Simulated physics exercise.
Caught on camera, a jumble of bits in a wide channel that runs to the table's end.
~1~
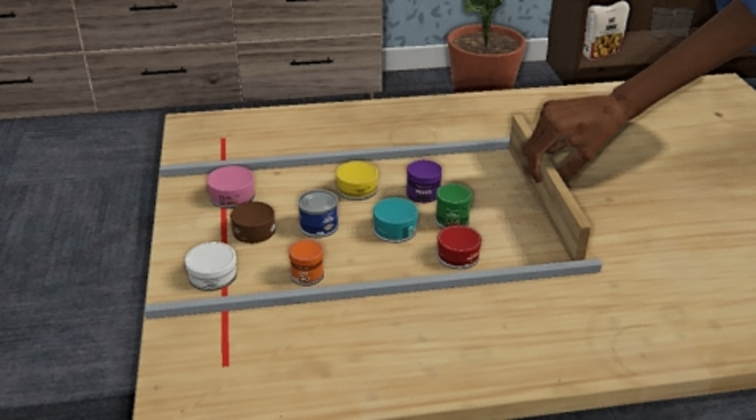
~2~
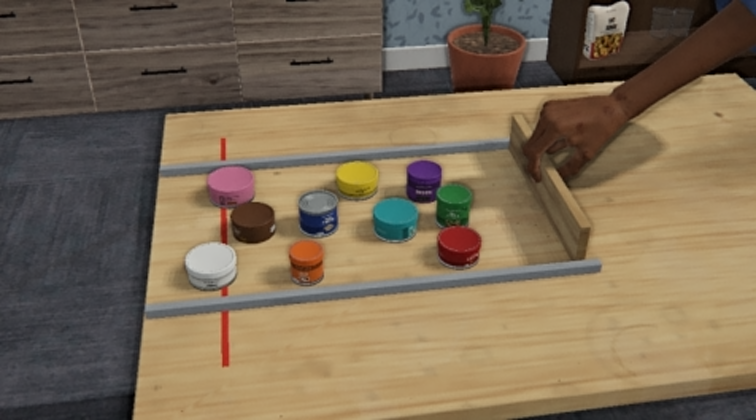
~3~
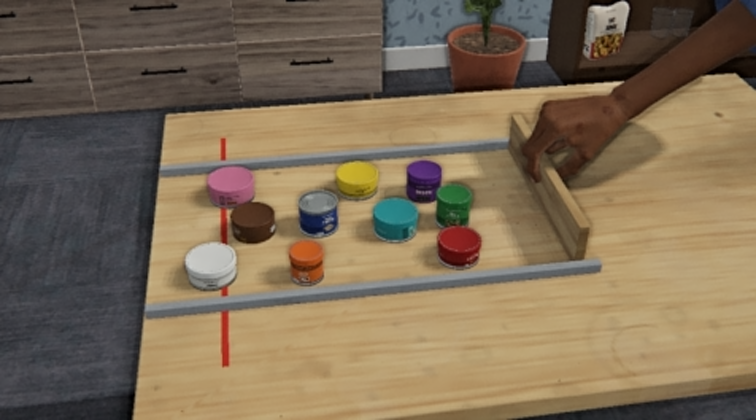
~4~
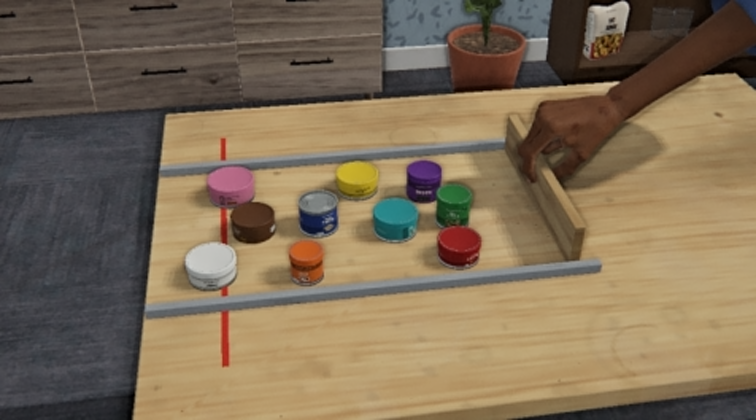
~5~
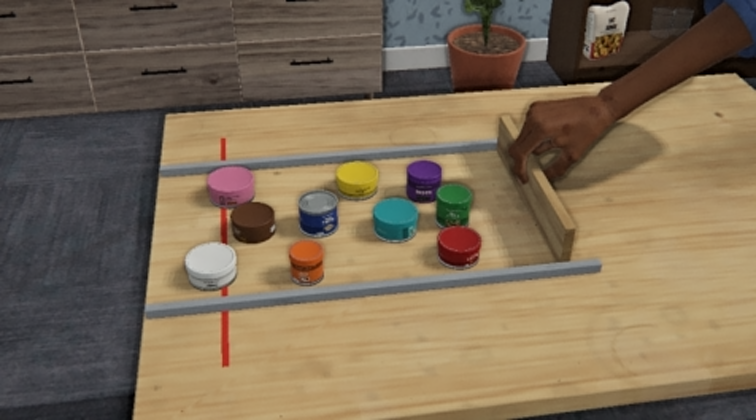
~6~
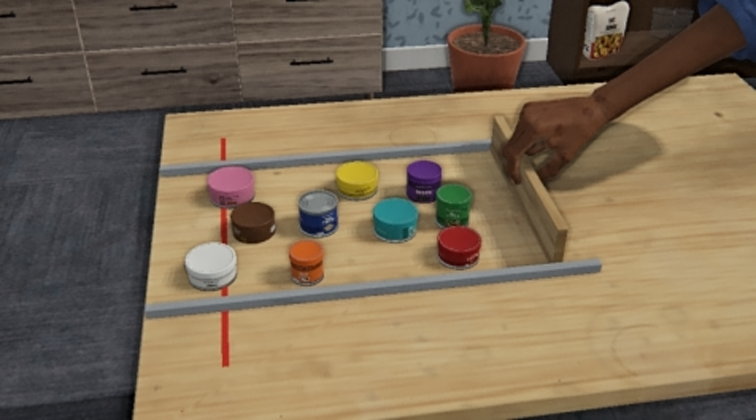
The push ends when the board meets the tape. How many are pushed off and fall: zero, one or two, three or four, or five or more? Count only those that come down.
Outcome: The number that fall off is one or two.
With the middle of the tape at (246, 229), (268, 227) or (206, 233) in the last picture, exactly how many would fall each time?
It would be 0, 0 and 3.
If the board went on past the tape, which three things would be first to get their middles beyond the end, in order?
In order: The brown tub, the white tin, the pink tin.
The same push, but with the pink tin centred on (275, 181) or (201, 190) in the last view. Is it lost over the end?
The pink tin survives; does not fall.
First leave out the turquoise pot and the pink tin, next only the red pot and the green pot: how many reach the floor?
Fallen: 1, and 1 in the other try.
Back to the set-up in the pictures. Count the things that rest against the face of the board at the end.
4 of them.
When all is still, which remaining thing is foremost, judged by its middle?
The pink tin ends nearest.
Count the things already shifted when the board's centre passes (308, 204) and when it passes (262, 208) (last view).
At the one place 8, at the other 10.
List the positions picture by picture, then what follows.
White tin (212, 266); pink tin (231, 187); brown tub (253, 223); board (545, 183); tape (224, 231), in the first picture.
Pink tin (231, 187); purple tub (424, 182), in the second picture.
Brown tub (253, 223); orange pot (307, 263), in the third picture.
White tin (212, 267); green pot (453, 208), in the fourth picture.
Pink tin (231, 187); red pot (459, 248), in the fifth picture.
White tin (212, 267); pink tin (231, 187); brown tub (253, 223); board (525, 185); tape (224, 231), in the sixth picture.
Early on, none off yet; white tin at rest near (212, 267); pink tin at rest near (231, 187); brown tub at rest near (253, 223).
Finally, the number that fall off is one or two; lost, brown tub and white tin.
